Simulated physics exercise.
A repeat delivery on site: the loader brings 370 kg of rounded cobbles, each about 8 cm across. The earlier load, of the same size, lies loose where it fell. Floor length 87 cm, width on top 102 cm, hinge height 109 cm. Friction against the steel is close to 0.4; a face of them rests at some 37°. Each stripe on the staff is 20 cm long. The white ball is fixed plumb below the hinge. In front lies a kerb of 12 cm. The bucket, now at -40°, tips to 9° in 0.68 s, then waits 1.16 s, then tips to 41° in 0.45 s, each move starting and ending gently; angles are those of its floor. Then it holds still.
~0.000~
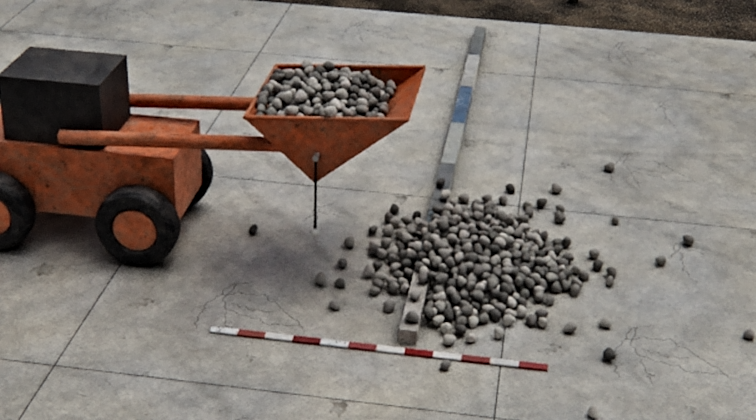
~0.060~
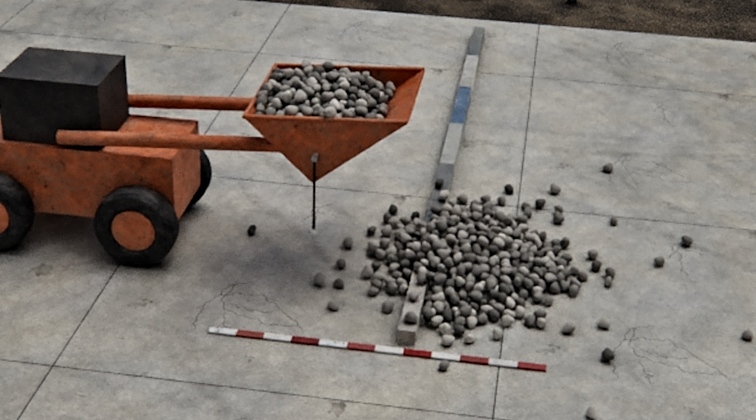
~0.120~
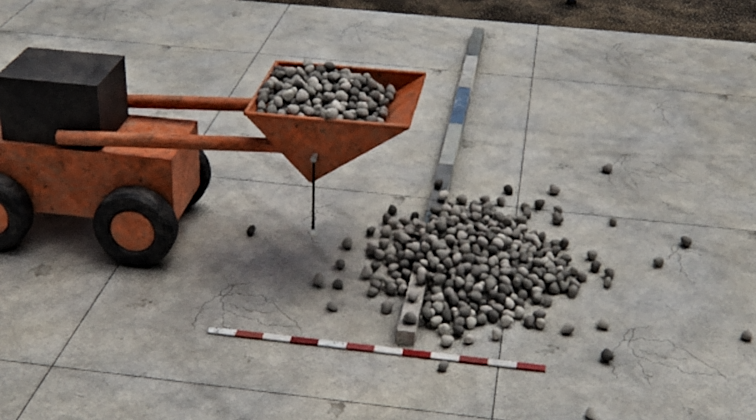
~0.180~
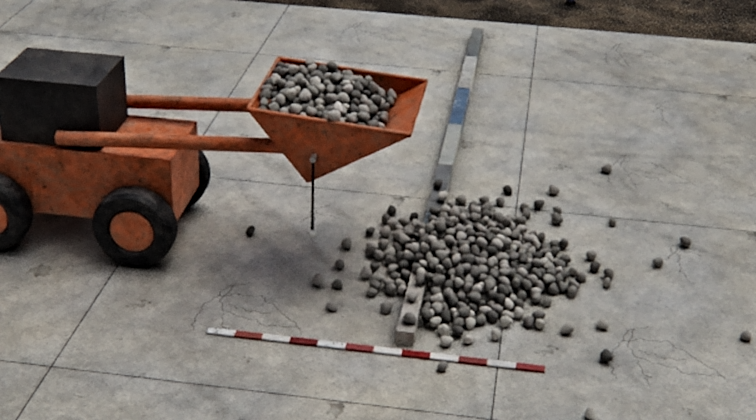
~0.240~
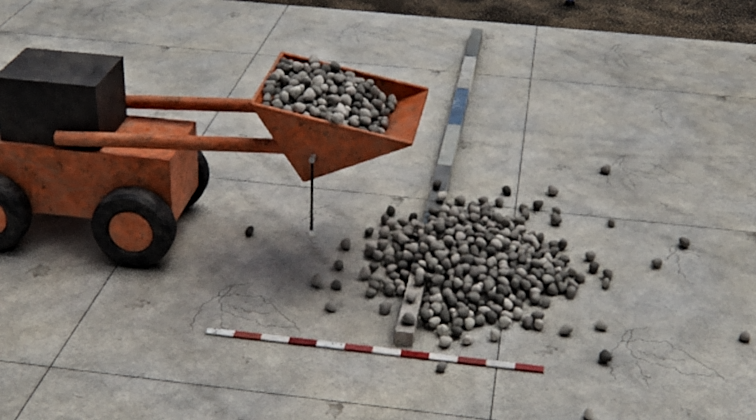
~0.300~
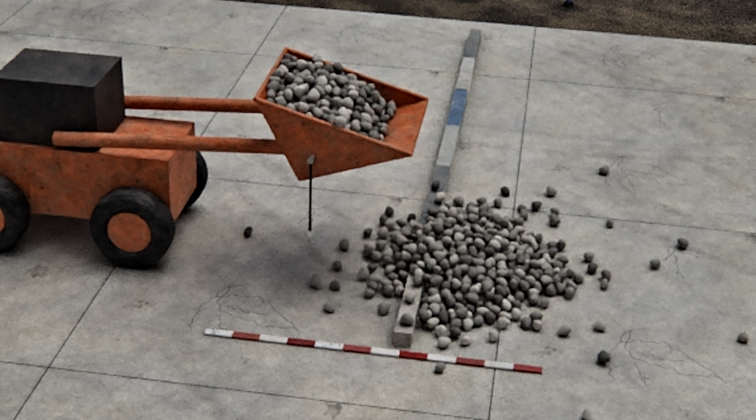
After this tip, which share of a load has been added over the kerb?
About 38 per cent.
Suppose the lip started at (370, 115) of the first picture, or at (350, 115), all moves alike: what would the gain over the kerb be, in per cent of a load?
Near 10 per cent from the first place, 5 from the second.
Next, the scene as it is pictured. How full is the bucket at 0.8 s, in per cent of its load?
It holds some 100 per cent.
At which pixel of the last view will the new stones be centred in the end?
Around (414, 243).
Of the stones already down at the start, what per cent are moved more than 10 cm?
Roughly 5 per cent of them.
After 0.5 s the floor is at 1°; in per cent of one load, 100 in the bucket, 17 on this side of the kerb, 83 over the kerb; the foremost stones are at (638, 265).
After 0.8 s the floor is at 9°; in per cent of one load, 100 in the bucket, 17 on this side of the kerb, 83 over the kerb; the foremost stones are at (638, 265).
After 2.7 s the floor is at 41°; in per cent of one load, 8 in the bucket, 75 on this side of the kerb, 117 over the kerb; the foremost stones are at (639, 265).
After 5.3 s the floor is at 41°; in per cent of one load, 0 in the bucket, 79 on this side of the kerb, 122 over the kerb; the foremost stones are at (639, 265). Net gain over the kerb, 38.
